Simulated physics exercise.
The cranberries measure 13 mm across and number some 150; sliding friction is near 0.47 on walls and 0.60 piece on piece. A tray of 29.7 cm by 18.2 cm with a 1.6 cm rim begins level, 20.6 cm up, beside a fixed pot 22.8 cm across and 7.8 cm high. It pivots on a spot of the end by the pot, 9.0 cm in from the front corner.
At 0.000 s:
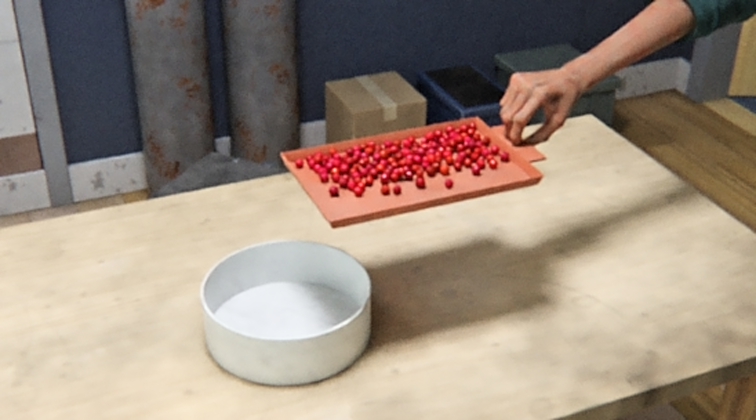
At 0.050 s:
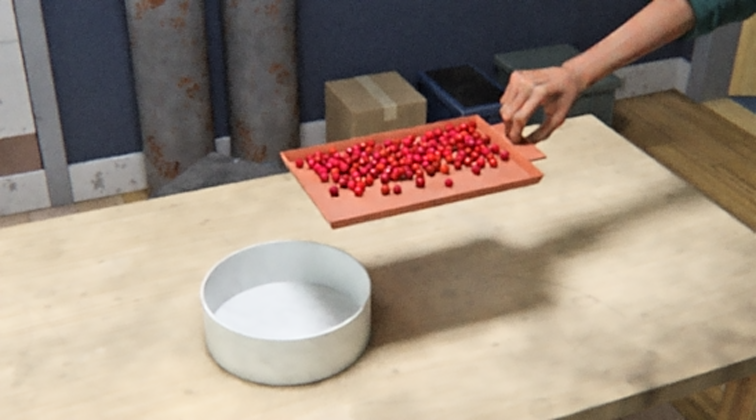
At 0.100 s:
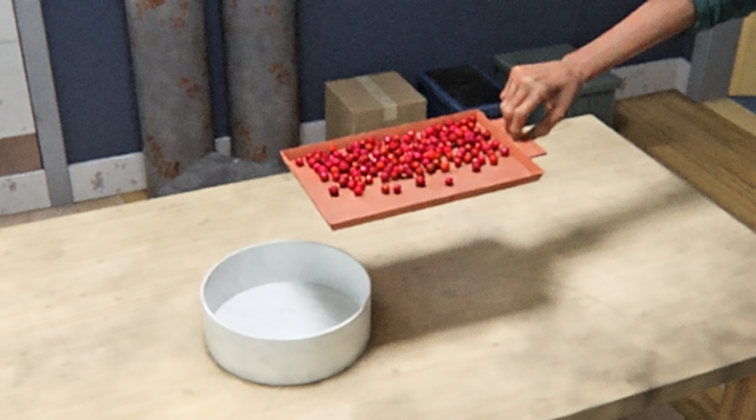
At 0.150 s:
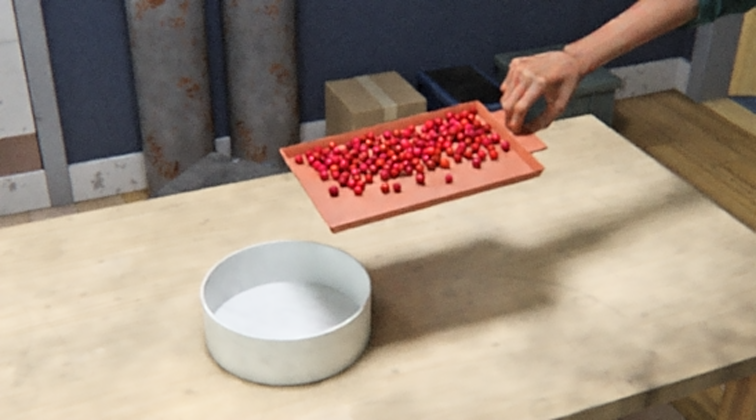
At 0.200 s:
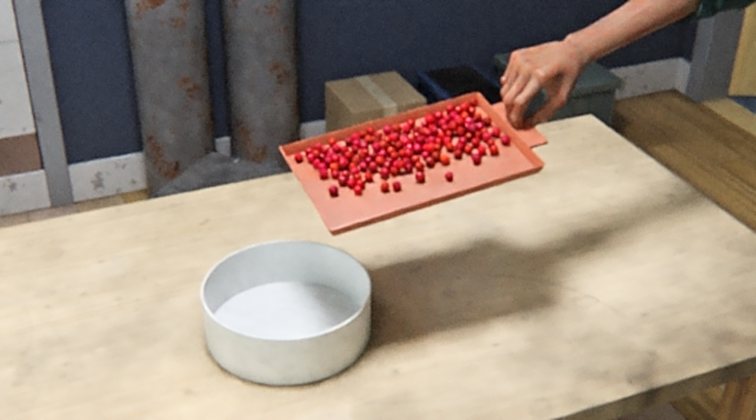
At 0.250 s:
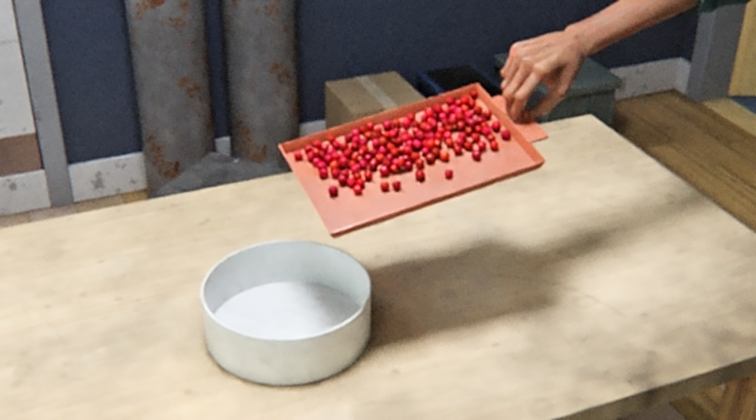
A hand reaching in from the right grips the handle of a flat orange-red tray scattered with small red berries, above a pale wooden table seen from slightly overhead. A round white pot sits below at left, with rusty pipes, a dark blue wall and boxes behind. The hand gradually raises the tray's right end, slanting it down toward the left, while the berries barely shift and the view stays still.
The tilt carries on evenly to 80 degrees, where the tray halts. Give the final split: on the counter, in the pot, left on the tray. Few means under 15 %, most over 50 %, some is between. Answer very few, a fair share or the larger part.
Counter: A fair share, pot: The larger part, tray: Very few.
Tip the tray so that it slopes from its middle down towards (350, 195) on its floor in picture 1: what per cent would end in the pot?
About 95 per cent.
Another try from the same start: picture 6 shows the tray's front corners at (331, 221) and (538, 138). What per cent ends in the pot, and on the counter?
Pot 95, counter 5.
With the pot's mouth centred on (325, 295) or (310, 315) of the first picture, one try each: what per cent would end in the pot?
About 95 and 95 per cent.
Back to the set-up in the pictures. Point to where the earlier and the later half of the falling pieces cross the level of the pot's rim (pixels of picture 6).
At about (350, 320), then at (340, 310).
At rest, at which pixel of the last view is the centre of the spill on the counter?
Near (375, 384).
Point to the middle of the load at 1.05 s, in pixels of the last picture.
At about (370, 198).
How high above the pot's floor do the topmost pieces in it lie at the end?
Roughly 3.0 cm.
Then, at 0.73 s, tilt 45 degrees; the tray holds 100 %, the pot 0 %.
After 1.05 s, tilt 66 degrees; the tray holds 85 %, the pot 5 %.
After 1.47 s, tilt 80 degrees; the tray holds 80 %, the pot 10 %.
By 3.2 s all is still; counter 35 %, pot 65 %, tray 0 %.
